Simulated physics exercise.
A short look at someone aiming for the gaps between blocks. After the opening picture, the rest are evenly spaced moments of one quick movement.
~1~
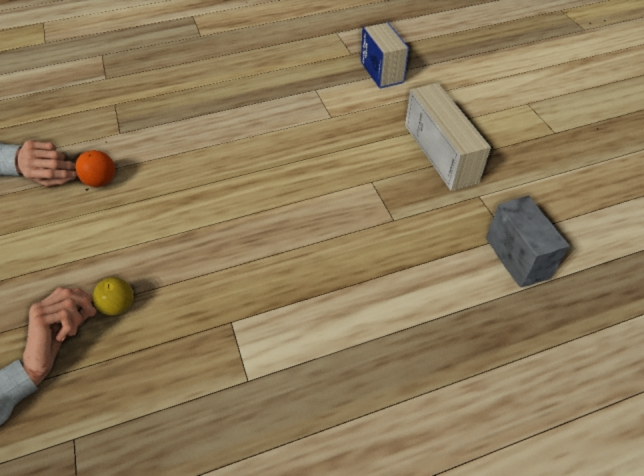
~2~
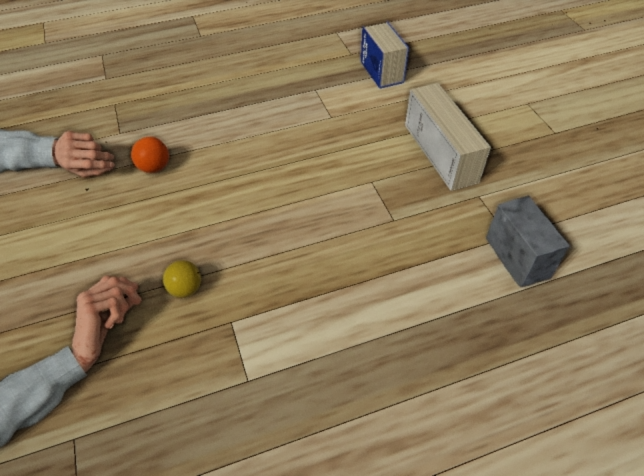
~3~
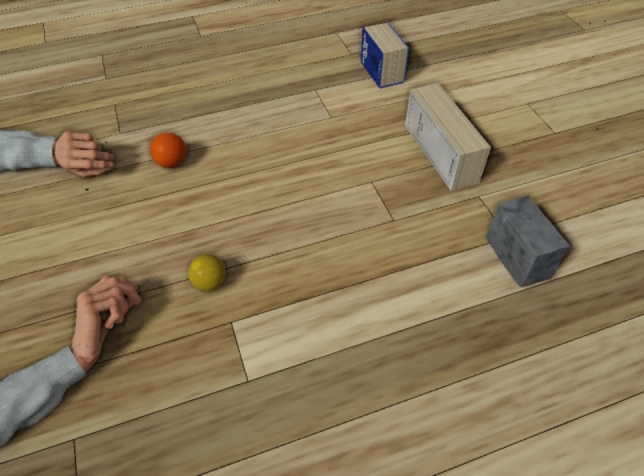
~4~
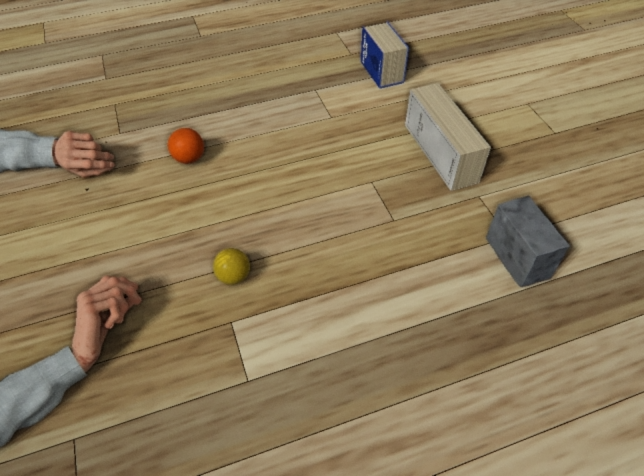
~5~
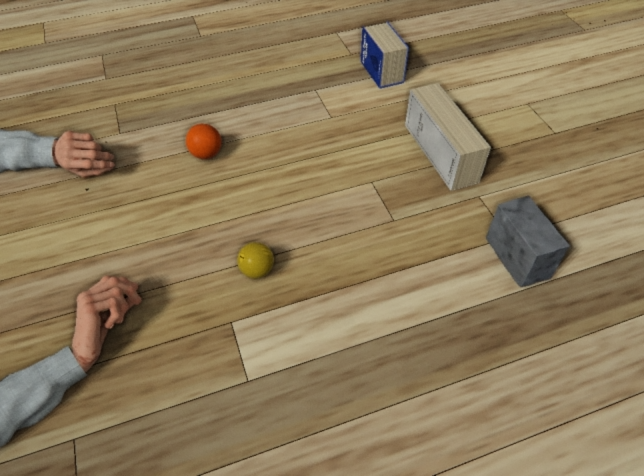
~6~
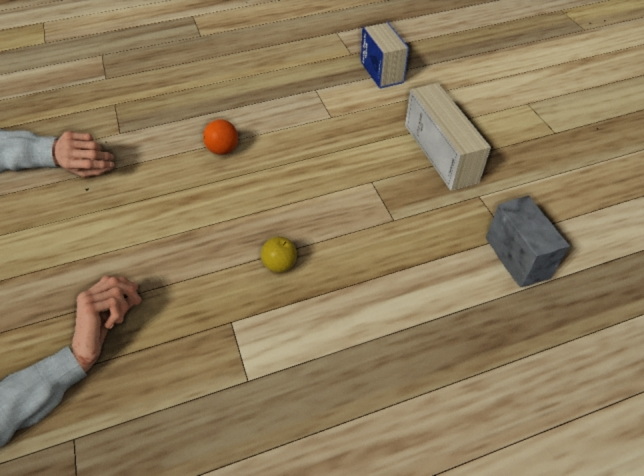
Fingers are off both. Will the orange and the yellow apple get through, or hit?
Here the orange passes through its gap and the yellow apple passes through its gap.
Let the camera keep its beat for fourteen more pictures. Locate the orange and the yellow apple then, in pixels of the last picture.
The orange around (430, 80); the yellow apple around (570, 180).
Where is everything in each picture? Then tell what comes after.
In the first picture, orange (96, 169) under the hand; yellow apple (113, 296) under the hand; grey brick (525, 242).
In the second picture, orange (151, 155); yellow apple (183, 279).
In the third picture, orange (168, 151); yellow apple (207, 272).
In the fourth picture, orange (186, 146); yellow apple (231, 266).
In the fifth picture, orange (204, 142); yellow apple (256, 260).
In the sixth picture, orange (221, 137); yellow apple (279, 254); white book (444, 136).
Then, 0.64 s past the last view, orange heading on near (461, 76); yellow apple heading on near (603, 172).
Finally, the orange gets between the blocks; the yellow apple gets between the blocks.
